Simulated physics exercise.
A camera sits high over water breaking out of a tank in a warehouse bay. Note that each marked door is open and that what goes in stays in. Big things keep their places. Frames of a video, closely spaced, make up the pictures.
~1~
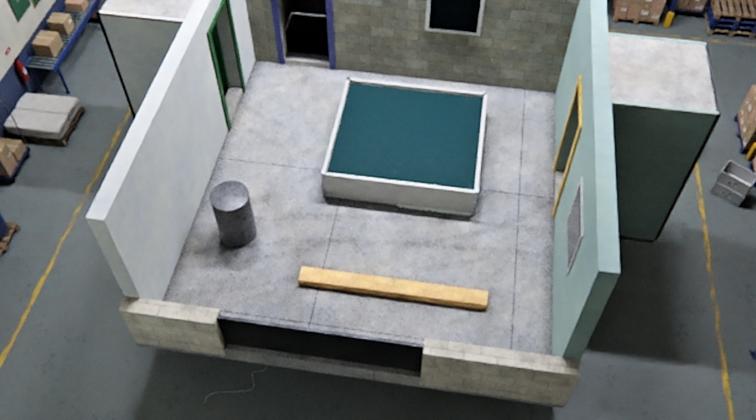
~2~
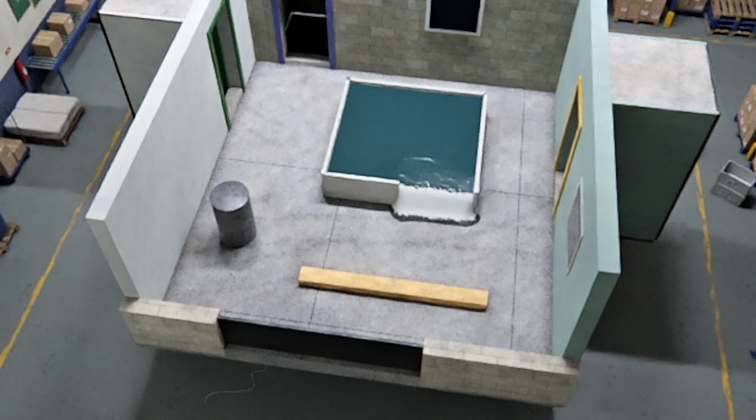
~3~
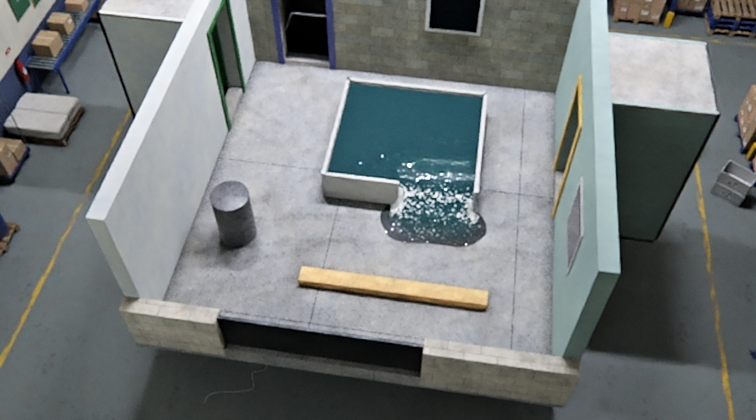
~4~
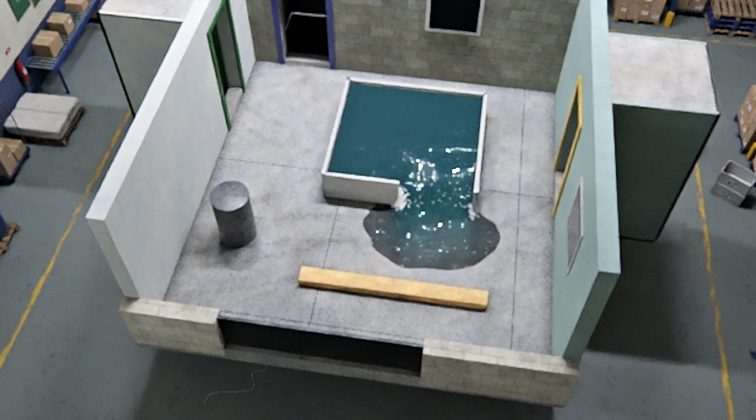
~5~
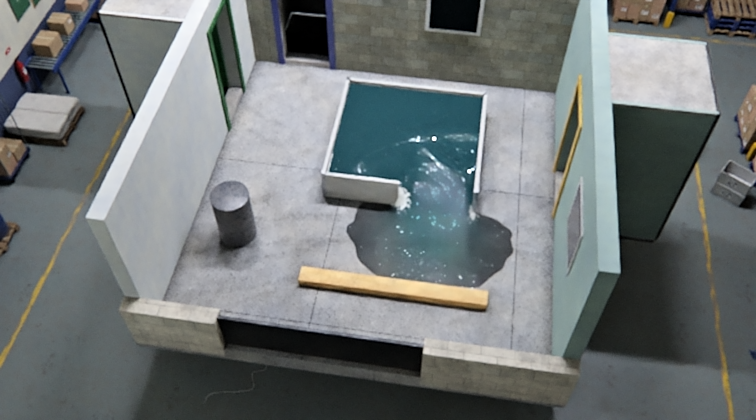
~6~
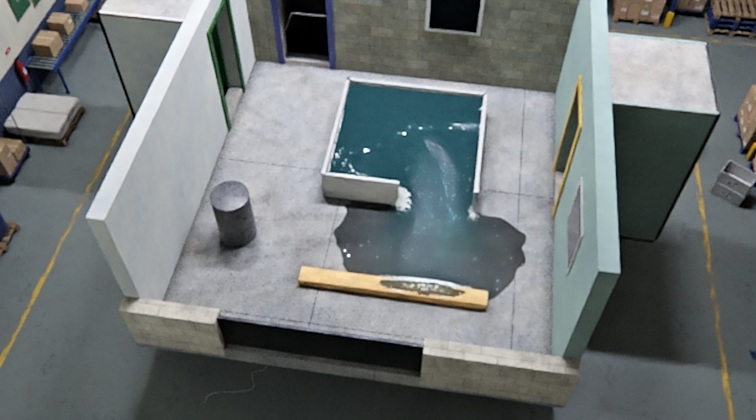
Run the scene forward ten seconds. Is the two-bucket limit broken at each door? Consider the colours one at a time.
As I see it, the green door is going to stay within two buckets; the yellow door is going to stay within two buckets; the blue door is going to stay within two buckets.
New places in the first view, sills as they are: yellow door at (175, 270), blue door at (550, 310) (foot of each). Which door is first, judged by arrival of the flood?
I'd go with the blue one.
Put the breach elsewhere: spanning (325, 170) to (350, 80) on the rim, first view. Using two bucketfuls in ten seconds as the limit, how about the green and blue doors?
Lab note: Green door over threshold; blue door over threshold.
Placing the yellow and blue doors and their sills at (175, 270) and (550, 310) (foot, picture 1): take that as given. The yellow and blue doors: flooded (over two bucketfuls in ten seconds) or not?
Taking them in turn, the yellow door crosses the line and the blue door crosses the line.
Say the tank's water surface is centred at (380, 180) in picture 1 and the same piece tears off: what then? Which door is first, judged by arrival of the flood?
Answer: The yellow one.
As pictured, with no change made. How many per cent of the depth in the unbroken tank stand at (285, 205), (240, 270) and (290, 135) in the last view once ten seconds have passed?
The depths come to near 12, 25 and 12 per cent respectively.
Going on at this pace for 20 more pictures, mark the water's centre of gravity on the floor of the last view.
Around pixel (414, 216) of the last picture.
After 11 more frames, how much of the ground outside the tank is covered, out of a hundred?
Roughly 35 per cent.
A moment on, water covers 25 % of the floor; the green door not reached, the yellow door not reached, the blue door not reached.
Next, water covers 35 % of the floor; the green door not reached, the yellow door not reached, the blue door not reached.
Then, water covers 55 % of the floor; the green door not reached, the yellow door wet at the sill, nothing in, the blue door not reached.
Later, water covers 80 % of the floor; the green door wet at the sill, nothing in, the yellow door wet at the sill, nothing in, the blue door not reached.
In the end, water covers 95 % of the floor; the green door wet at the sill, nothing in, the yellow door wet at the sill, nothing in, the blue door under two buckets in.
